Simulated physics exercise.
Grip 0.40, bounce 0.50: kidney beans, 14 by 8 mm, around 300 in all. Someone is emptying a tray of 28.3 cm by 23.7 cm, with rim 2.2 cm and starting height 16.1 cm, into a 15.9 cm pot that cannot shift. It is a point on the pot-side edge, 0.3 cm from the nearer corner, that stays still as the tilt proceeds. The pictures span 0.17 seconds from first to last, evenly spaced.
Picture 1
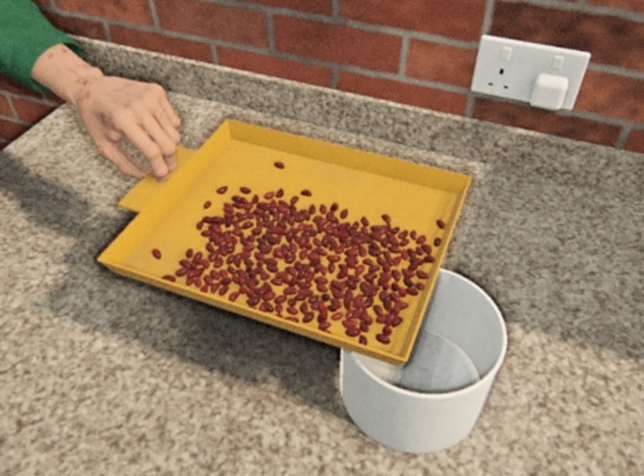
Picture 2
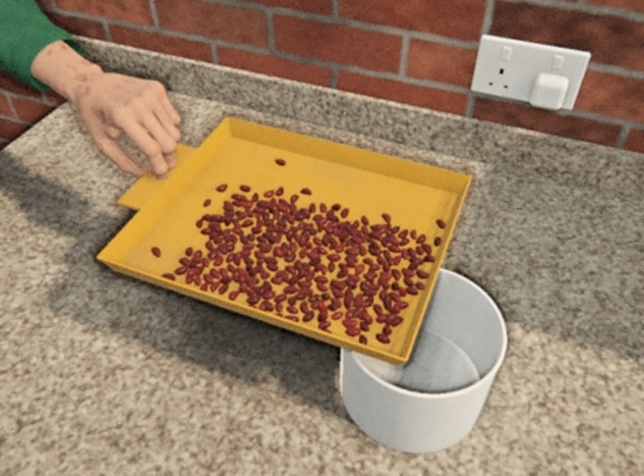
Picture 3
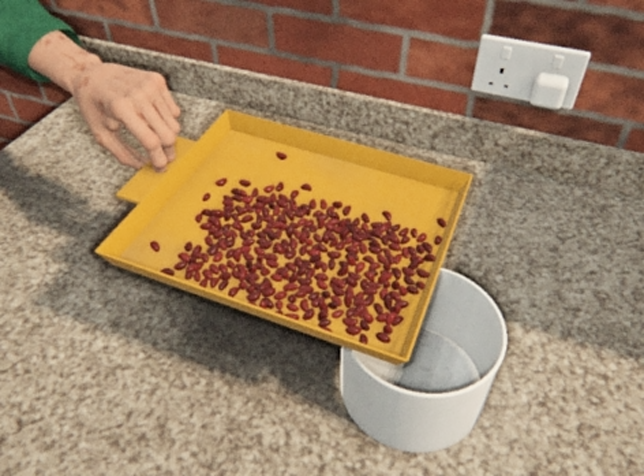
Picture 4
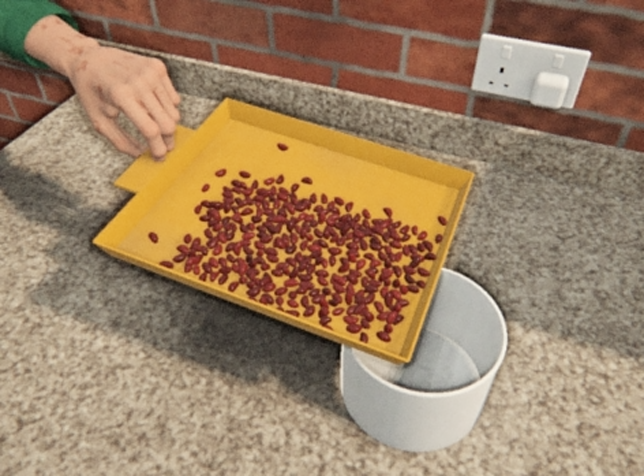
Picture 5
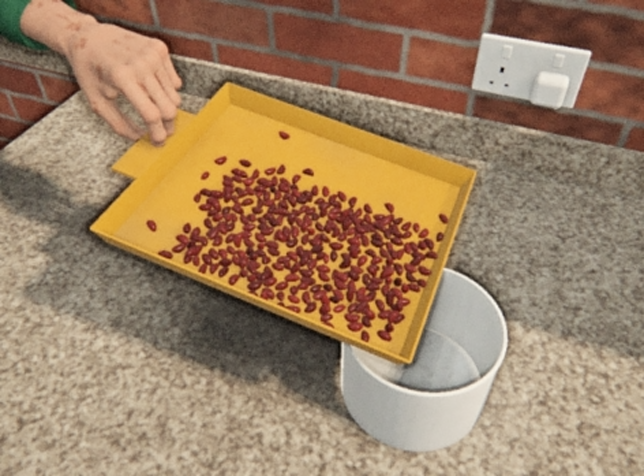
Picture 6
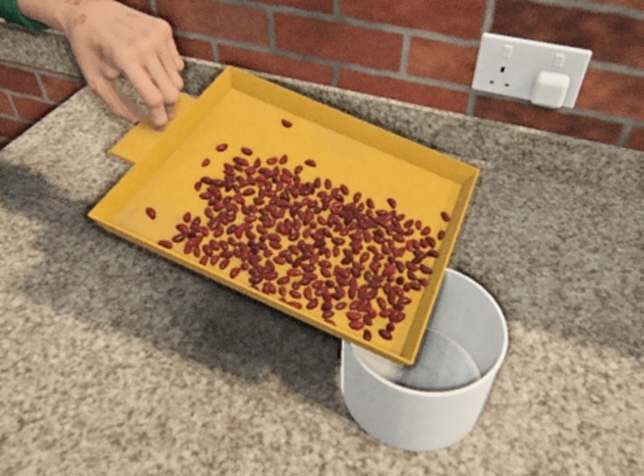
The video shows a hand at the upper left gradually raising the handle end of a yellow tray of small dark red beans, tilting it toward a white pot on a speckled counter, while the beans stay almost in place.
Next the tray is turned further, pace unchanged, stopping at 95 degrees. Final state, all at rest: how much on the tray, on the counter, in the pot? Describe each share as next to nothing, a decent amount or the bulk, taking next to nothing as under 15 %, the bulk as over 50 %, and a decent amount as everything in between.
Result: Tray: A meagre amount; counter: A majority share; pot: A reasonable amount.
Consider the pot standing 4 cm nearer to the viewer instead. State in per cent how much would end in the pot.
I'd put it at around 45 per cent.
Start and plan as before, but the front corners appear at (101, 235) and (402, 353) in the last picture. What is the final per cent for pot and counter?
That works out as pot 0 and counter 100.
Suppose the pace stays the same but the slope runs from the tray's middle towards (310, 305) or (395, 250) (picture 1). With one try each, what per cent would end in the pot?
0 and 55 %.
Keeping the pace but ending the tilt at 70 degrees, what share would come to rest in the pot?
That would be around 25 percent.
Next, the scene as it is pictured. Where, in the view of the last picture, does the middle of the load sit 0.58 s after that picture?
My estimate is roughly (465, 323).
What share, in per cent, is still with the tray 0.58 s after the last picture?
Roughly 60 per cent.
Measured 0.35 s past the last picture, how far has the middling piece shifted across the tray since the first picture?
About 5 cm.
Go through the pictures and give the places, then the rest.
The first picture shows tray tilt 0 degrees, front corners at (110, 256) and (399, 350); middle of the pieces at (302, 255); pot at (423, 325).
The second picture shows tray tilt 1 degrees, front corners at (109, 254) and (400, 350); middle of the pieces at (303, 254).
The third picture shows tray tilt 2 degrees, front corners at (108, 248) and (400, 350); middle of the pieces at (303, 251).
The fourth picture shows tray tilt 5 degrees, front corners at (106, 238) and (402, 350), lowest corner right front; middle of the pieces at (303, 246).
The fifth picture shows tray tilt 9 degrees, front corners at (104, 225) and (403, 350), lowest corner right front; middle of the pieces at (304, 240).
The sixth picture shows tray tilt 13 degrees, front corners at (103, 212) and (405, 351), lowest corner right front; middle of the pieces at (306, 233); pot at (424, 323).
Then, 0.35 s after the last picture, tilt 53 degrees; the tray holds 100 %, the pot 0 %.
Then, 0.58 s after the last picture, tilt 80 degrees; the tray holds 60 %, the pot 5 %.
Then, 0.92 s after the last picture, tilt 95 degrees; the tray holds 0 %, the pot 25 %.
In the end, tray 0 %, counter 75 %, pot 25 %.
